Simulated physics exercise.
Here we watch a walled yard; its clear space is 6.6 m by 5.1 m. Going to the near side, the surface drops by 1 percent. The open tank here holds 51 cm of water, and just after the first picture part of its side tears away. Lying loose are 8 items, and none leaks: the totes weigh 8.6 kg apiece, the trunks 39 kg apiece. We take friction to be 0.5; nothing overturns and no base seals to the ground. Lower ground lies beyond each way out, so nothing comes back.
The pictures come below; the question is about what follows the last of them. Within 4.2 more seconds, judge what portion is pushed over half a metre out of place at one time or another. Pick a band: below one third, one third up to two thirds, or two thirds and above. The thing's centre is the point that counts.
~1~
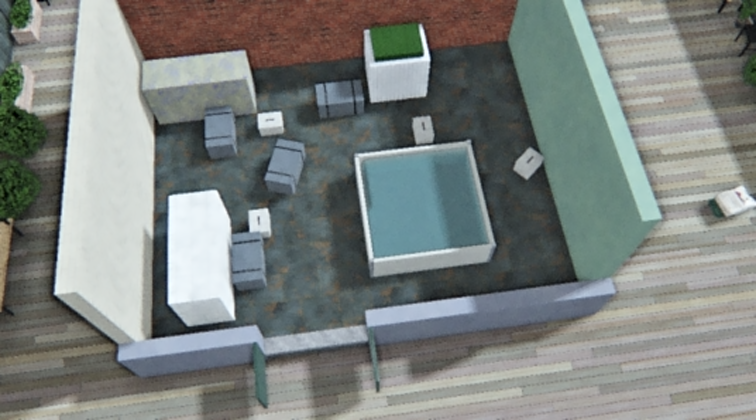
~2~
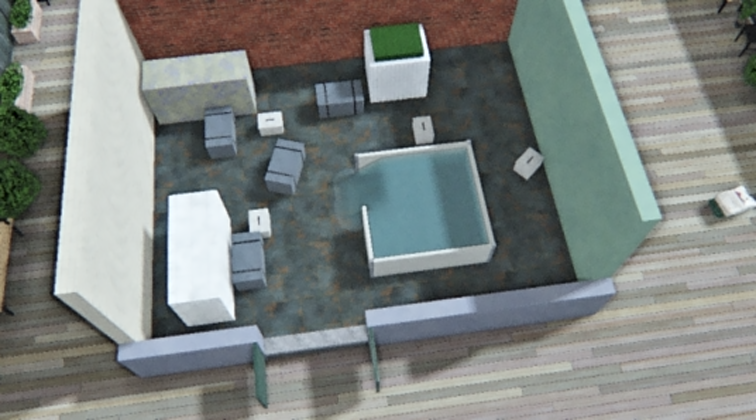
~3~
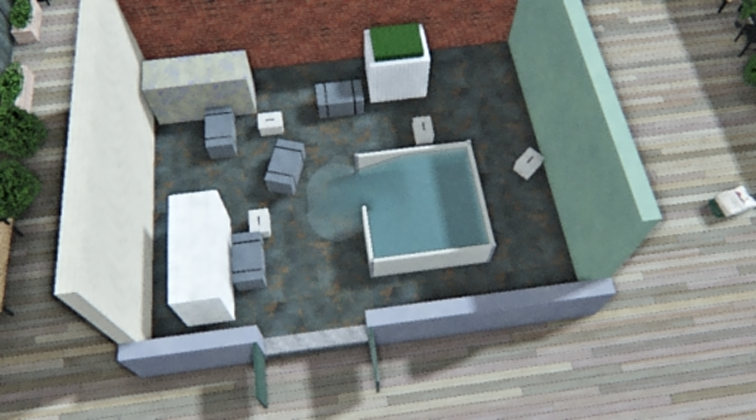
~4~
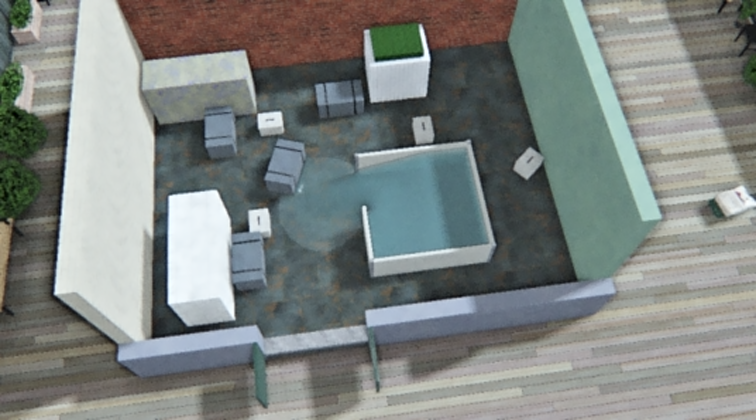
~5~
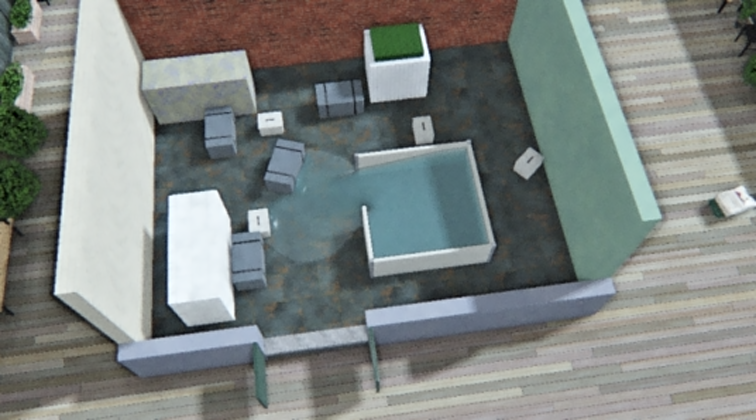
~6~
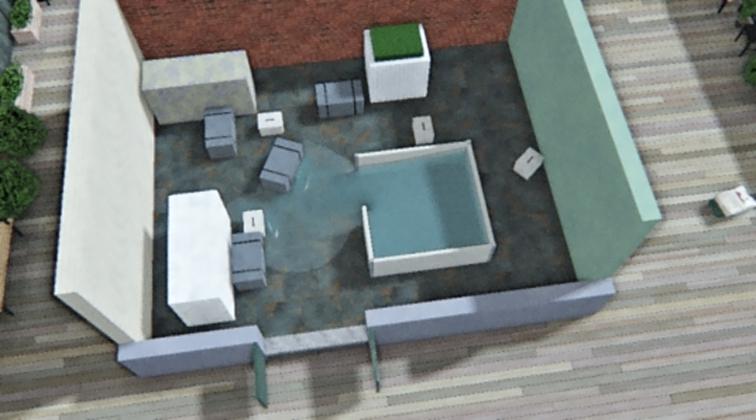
The share is one third up to two thirds.
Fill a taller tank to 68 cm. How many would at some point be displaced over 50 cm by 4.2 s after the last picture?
5.
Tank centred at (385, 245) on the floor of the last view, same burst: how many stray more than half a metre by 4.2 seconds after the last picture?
4.
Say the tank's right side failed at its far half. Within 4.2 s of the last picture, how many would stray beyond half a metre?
The count would be 1.
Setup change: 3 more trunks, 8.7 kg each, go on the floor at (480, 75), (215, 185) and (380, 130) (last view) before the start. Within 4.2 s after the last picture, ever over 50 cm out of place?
In the order asked: Not as far, farther than that, not as far.
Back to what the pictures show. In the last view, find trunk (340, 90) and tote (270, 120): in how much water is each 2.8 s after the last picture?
About 1 and 6 cm.
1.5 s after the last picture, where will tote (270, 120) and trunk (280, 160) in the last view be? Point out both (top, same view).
Around (263, 94) and (221, 151).
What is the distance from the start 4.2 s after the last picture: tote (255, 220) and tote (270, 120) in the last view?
Object 1: 150 cm. Object 2: 120 cm.
Then, 0.4 s after the last picture 0 of 8 are over 50 cm from their spots; 0 afloat.
Then, 1.5 s after the last picture 3 of 8 are over 50 cm from their spots; 1 afloat.
Then, 2.8 s after the last picture 5 of 8 are over 50 cm from their spots; 3 afloat.
Then, 4.2 s after the last picture 4 of 8 are over 50 cm from their spots, and 5 have been at some point; 3 afloat.
